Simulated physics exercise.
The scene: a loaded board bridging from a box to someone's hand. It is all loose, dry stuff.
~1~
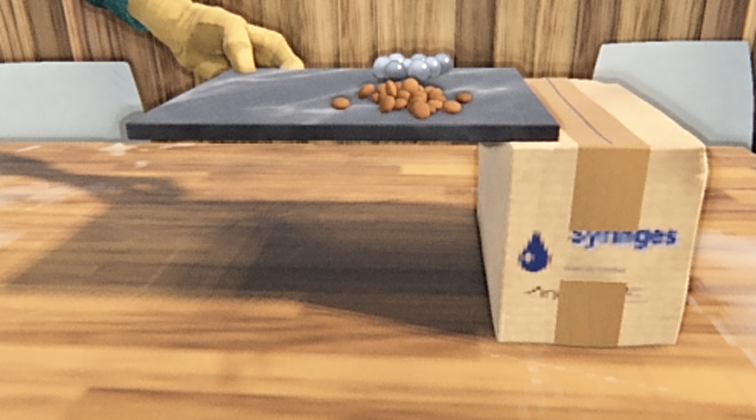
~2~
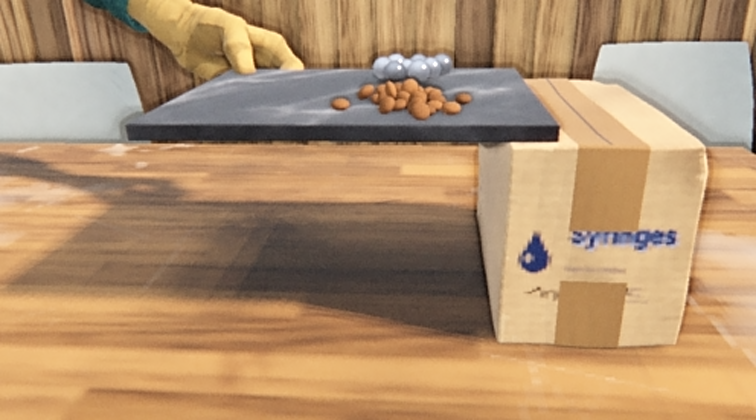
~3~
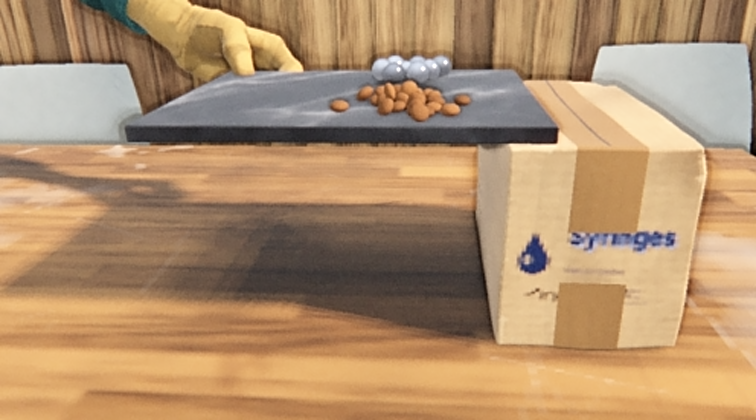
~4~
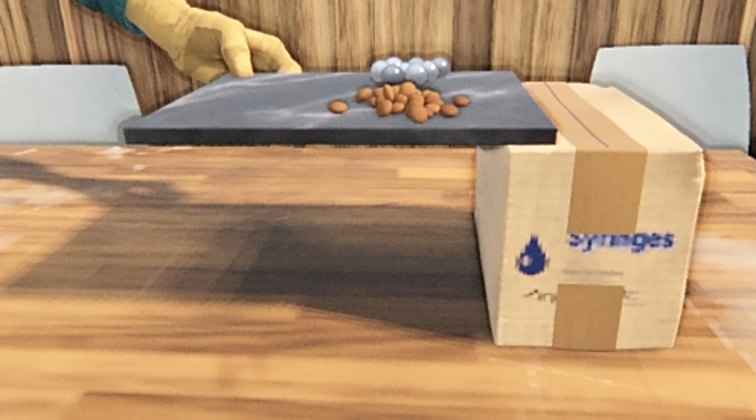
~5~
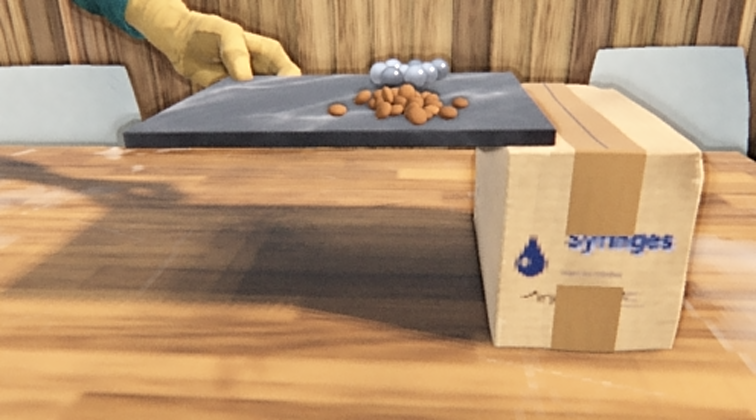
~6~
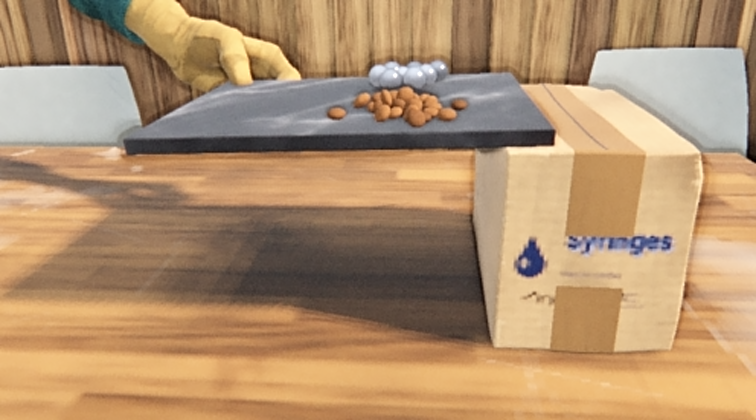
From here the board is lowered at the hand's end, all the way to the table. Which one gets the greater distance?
The far one outruns the other.
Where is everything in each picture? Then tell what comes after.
In the first frame, held end of the board at (146, 128), level; box at (563, 192), tall, over half the board's length; near portion at (401, 98), some bits of dog kibble; far portion at (407, 68), a few steel balls.
In the second frame, held end of the board at (146, 129), level; far portion at (407, 69).
In the third frame, held end of the board at (145, 131), level; near portion at (400, 101).
In the fourth frame, held end of the board at (144, 133), level; far portion at (405, 72).
In the fifth frame, held end of the board at (143, 137), down by 1°; near portion at (398, 104).
In the sixth frame, held end of the board at (144, 143), down by 2°; box at (559, 197); near portion at (397, 107), not moving; far portion at (403, 76), not moving.
Then, 0.60 s after the last picture, board sloping at 15°; near portion all still on the board; far portion all still on the board.
Then, 1.25 s after the last picture, board sloping at 30°; near portion all still on the board; far portion mostly one to two board lengths out.
Then, 2.01 s after the last picture, board resting at 36°; near portion mostly less than half a board's length out; far portion mostly more than two board lengths out, about a third gone off the table.
By the end, board resting at 36°; near portion mostly less than half a board's length out; far portion mostly more than two board lengths out, about half gone off the table; the far portion has gone farther.
